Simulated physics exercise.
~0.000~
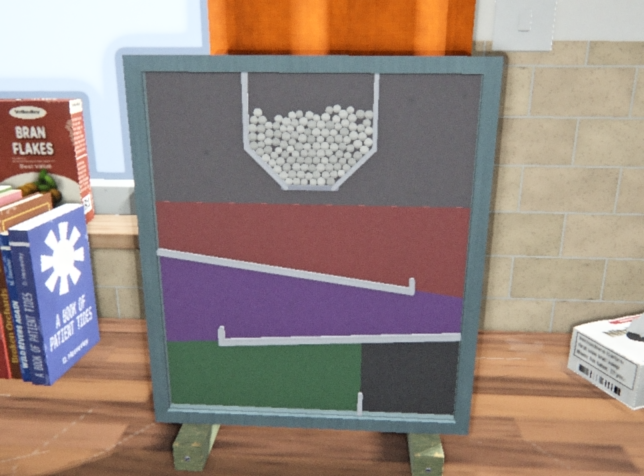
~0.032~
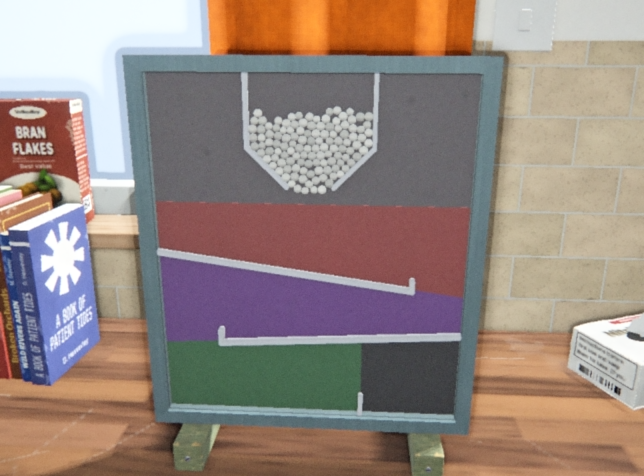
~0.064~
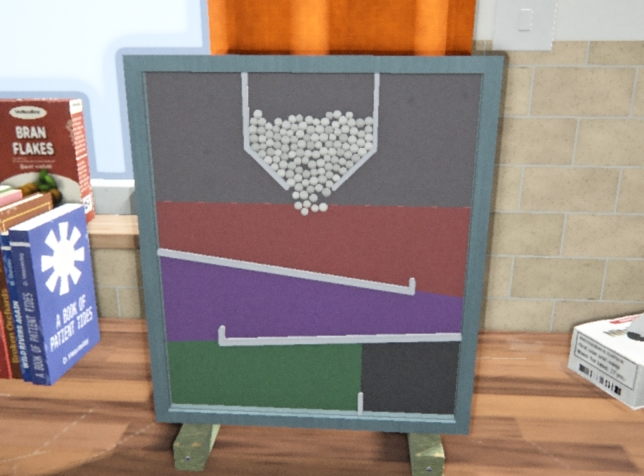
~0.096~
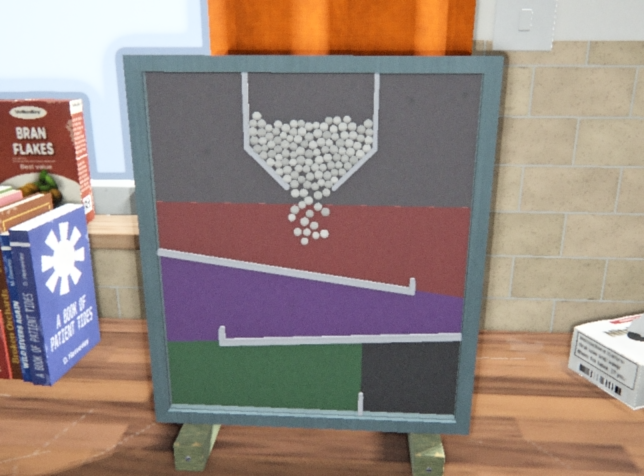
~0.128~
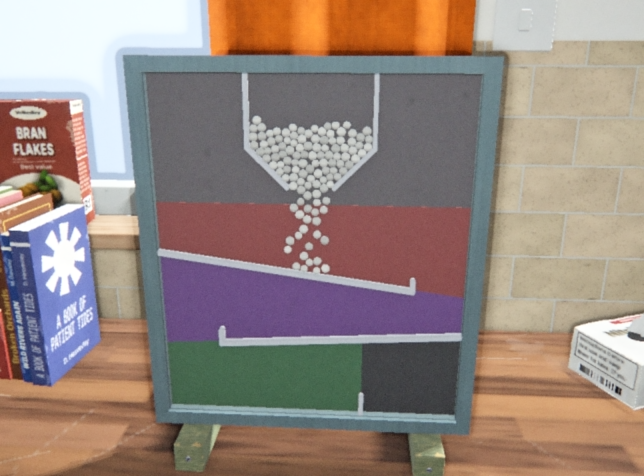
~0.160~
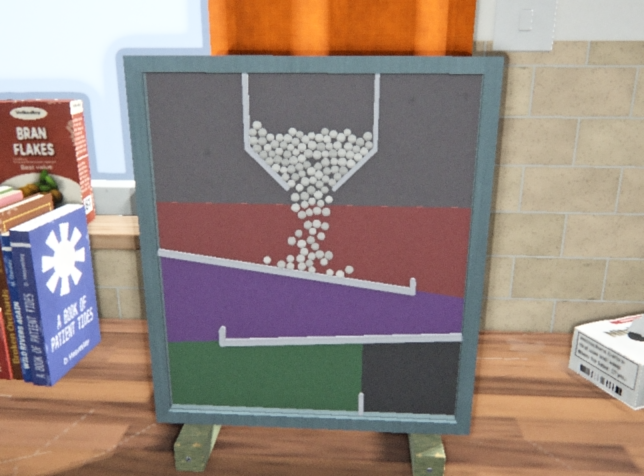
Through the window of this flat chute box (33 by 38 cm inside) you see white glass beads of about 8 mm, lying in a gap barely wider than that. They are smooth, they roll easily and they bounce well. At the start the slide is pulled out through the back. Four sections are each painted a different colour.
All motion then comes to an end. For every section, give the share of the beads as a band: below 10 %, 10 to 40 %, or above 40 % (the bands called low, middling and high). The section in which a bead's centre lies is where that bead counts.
Red section: Above 40 %; purple section: 10 to 40 %; green section: Below 10 %; black section: Below 10 %.
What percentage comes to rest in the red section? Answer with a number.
It comes to around 85 per cent of the load.
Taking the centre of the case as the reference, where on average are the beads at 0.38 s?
Right about 1 cm, up about 2 cm.
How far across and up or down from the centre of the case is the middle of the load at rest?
The middle sits around 1 cm left of it and 2 cm below it.
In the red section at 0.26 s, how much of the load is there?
About 50 percent.
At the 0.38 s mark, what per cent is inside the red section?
I'd say some 75 in a hundred.
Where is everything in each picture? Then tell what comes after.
In the first frame, about 120 beads; beads centred (307, 147); red (326, 241), purple (289, 305), green (266, 374), black (409, 376); slide (284, 187) to (337, 188).
In the second frame, beads centred (308, 149); 4 out, bottom bead (305, 191).
In the third frame, beads centred (308, 154); 11 out, bottom bead (305, 212).
In the fourth frame, beads centred (309, 162); 18 out, bottom bead (305, 241).
In the fifth frame, beads centred (310, 169); 28 out, bottom bead (317, 271).
In the sixth frame, beads centred (313, 180); 41 out, bottom bead (340, 274); wall ends (413, 282), (222, 330), (361, 397), (245, 70) to (287, 188), (334, 188) to (378, 71).
After 0.26 s, the beads' middle is in line with and 5 cm above the centre; red 50 %.
After 0.38 s, the beads' middle is 1 cm right of and 2 cm above the centre; red 75 %.
After 0.61 s, the beads' middle is 1 cm right of and 1 cm below the centre; red 95 %, purple 5 %.
All still by 2.6 s, red 85 %, purple 15 %, green 0 %, black 0 %.
